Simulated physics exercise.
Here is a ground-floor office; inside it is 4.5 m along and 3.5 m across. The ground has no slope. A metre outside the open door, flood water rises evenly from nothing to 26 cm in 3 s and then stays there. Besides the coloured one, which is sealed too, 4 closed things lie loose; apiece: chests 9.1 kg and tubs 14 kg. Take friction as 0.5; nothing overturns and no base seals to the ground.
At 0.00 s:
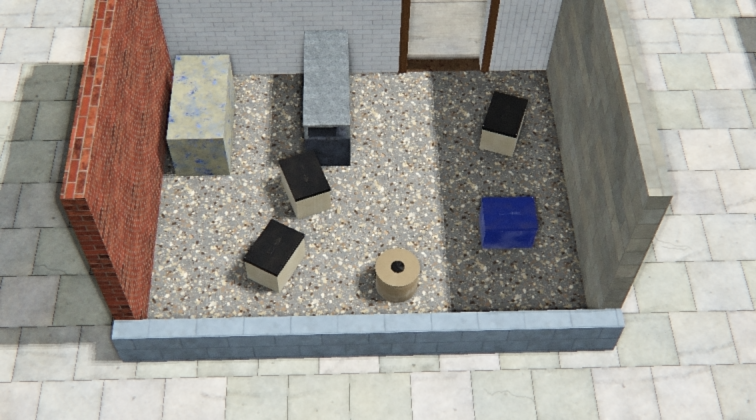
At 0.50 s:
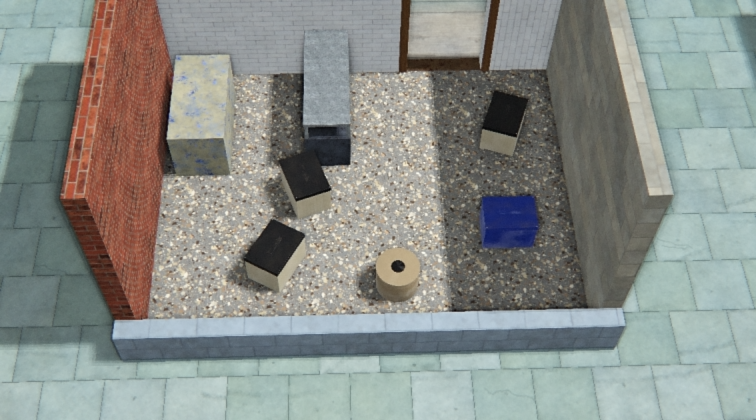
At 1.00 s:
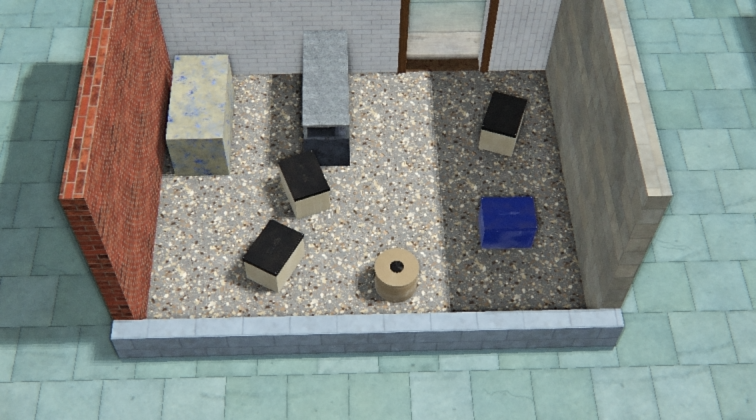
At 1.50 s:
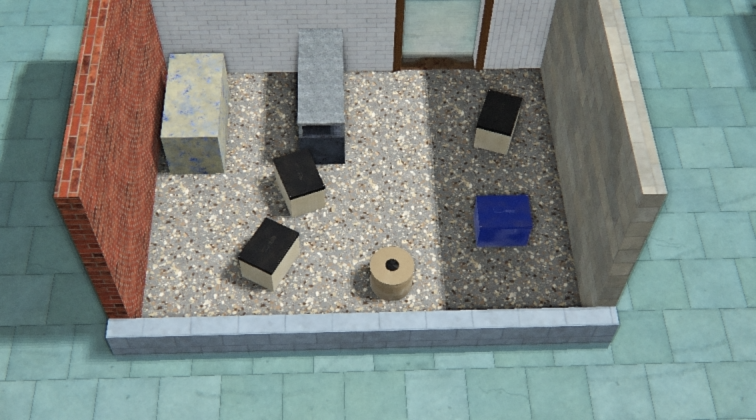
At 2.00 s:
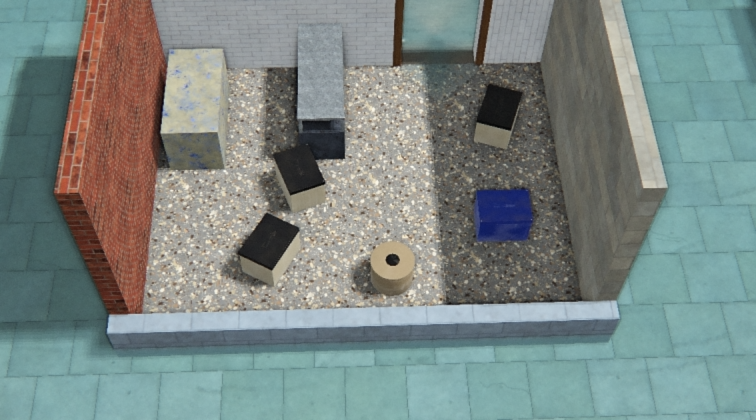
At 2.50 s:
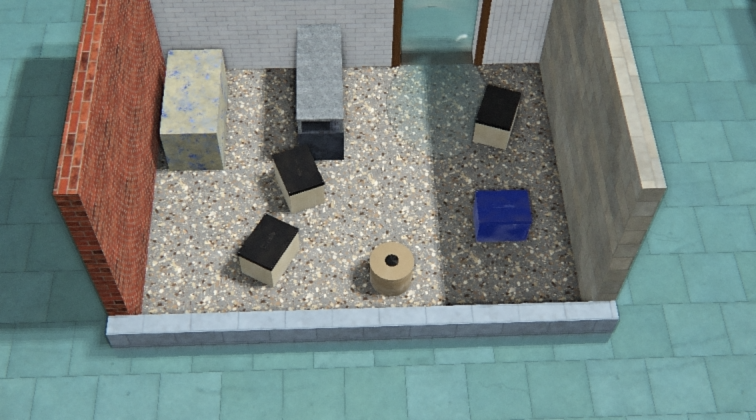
The clip opens on a roofless room with a speckled floor, holding a blue chest, three black-topped boxes and a round tan tub, while the paving outside turns from pale grey to watery blue-green. Water then slips through the doorway and spreads slightly inside, and none of the objects shift.
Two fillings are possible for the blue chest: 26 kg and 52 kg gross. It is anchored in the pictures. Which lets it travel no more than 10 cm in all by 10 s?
For it, only the higher weight holds it.
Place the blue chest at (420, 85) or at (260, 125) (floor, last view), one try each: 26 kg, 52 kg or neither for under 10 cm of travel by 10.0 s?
In turn: Neither holds; either load holds.
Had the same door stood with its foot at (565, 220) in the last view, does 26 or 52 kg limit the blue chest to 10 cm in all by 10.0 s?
In that case only the larger load is enough.
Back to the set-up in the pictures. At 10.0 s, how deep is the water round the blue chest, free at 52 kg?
Roughly 13 cm.
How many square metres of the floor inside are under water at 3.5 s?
Some 5.0 m2.
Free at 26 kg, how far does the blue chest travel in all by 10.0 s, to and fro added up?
Some 80 cm in all.
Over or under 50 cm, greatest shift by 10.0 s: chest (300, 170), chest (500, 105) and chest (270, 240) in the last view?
In that order: Short of it, over, past it.
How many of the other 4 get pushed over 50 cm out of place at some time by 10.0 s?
I count 3.
After 3.5 s the blue chest would be 0 cm from its start with 26 kg and 0 cm from its start with 52 kg; 2 cm of water round it then.
After 4.5 s the blue chest would be 7 cm from its start with 26 kg and 0 cm from its start with 52 kg; 6 cm of water round it then.
After 7.0 s the blue chest would be 10 cm from its start with 26 kg and 0 cm from its start with 52 kg; 11 cm of water round it then.
After 10.0 s the blue chest would be 75 cm from its start with 26 kg and 0 cm from its start with 52 kg; 13 cm of water round it then.
